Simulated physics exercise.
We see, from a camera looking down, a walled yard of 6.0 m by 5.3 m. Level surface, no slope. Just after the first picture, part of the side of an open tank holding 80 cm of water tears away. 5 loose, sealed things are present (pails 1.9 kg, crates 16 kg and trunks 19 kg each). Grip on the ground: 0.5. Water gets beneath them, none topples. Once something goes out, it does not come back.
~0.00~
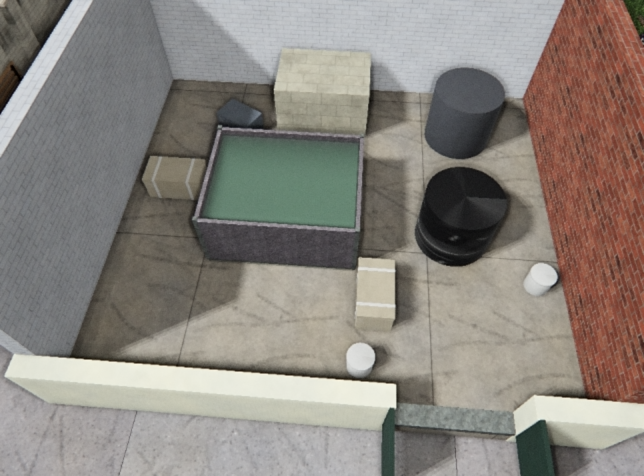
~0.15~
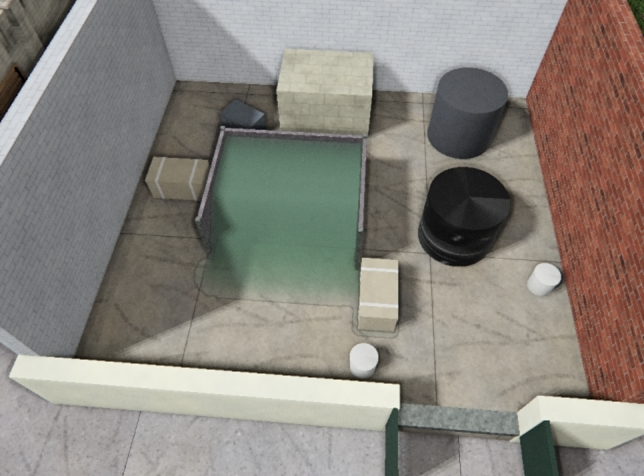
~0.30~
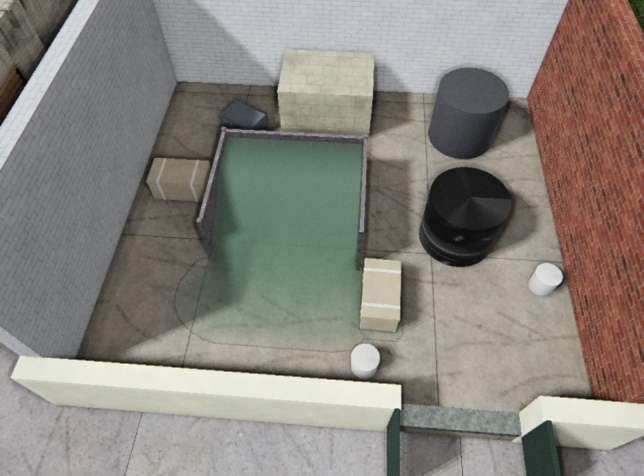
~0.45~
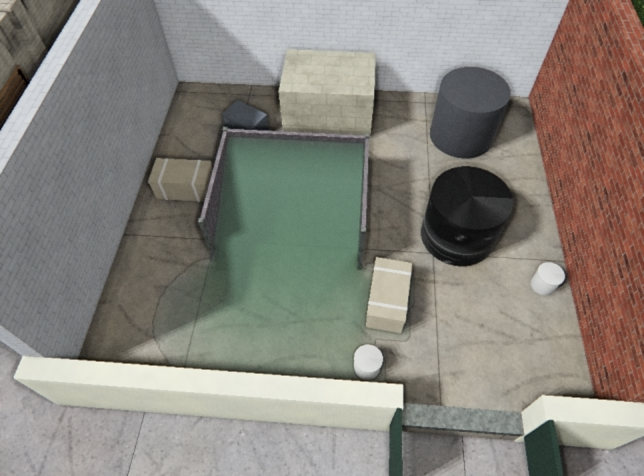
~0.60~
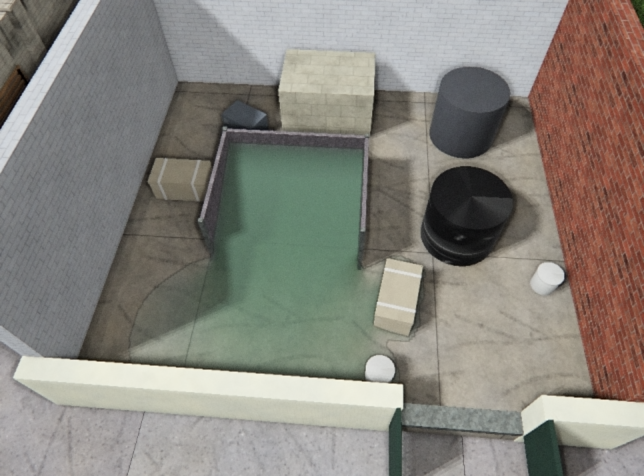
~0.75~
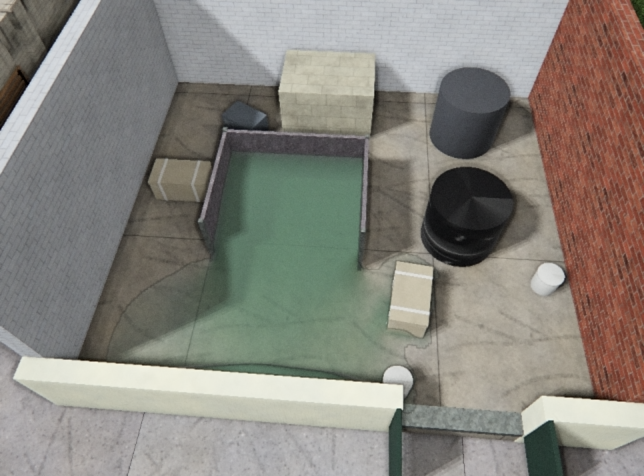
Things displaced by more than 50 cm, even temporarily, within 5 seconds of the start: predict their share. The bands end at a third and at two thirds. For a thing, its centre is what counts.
A person watching would say the great majority, two thirds or more.
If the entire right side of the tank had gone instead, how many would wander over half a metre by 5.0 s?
The answer then is 3.
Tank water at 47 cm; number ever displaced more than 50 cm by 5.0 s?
Then 4 of them.
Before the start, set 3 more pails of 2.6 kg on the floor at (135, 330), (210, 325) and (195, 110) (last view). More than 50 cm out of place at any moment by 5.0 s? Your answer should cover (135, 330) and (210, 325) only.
Result in order: Exceeded; exceeded.
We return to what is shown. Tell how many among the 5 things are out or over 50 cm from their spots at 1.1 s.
At that moment it comes to 2.
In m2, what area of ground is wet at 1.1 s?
My estimate is roughly 10.0 m2.
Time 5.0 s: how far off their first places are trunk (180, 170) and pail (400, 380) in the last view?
In that order: 150 cm, 400 cm.
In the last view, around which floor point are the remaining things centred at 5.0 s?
Roughly at (376, 144).
After 1.1 s 2 of 5 are over 50 cm from their spots; 0 afloat.
After 2.2 s 2 of 5 are over 50 cm from their spots; 1 afloat.
After 3.5 s 5 of 5 are over 50 cm from their spots; 3 afloat.
After 5.0 s 5 of 5 are over 50 cm from their spots, and 5 have been at some point; 3 afloat.
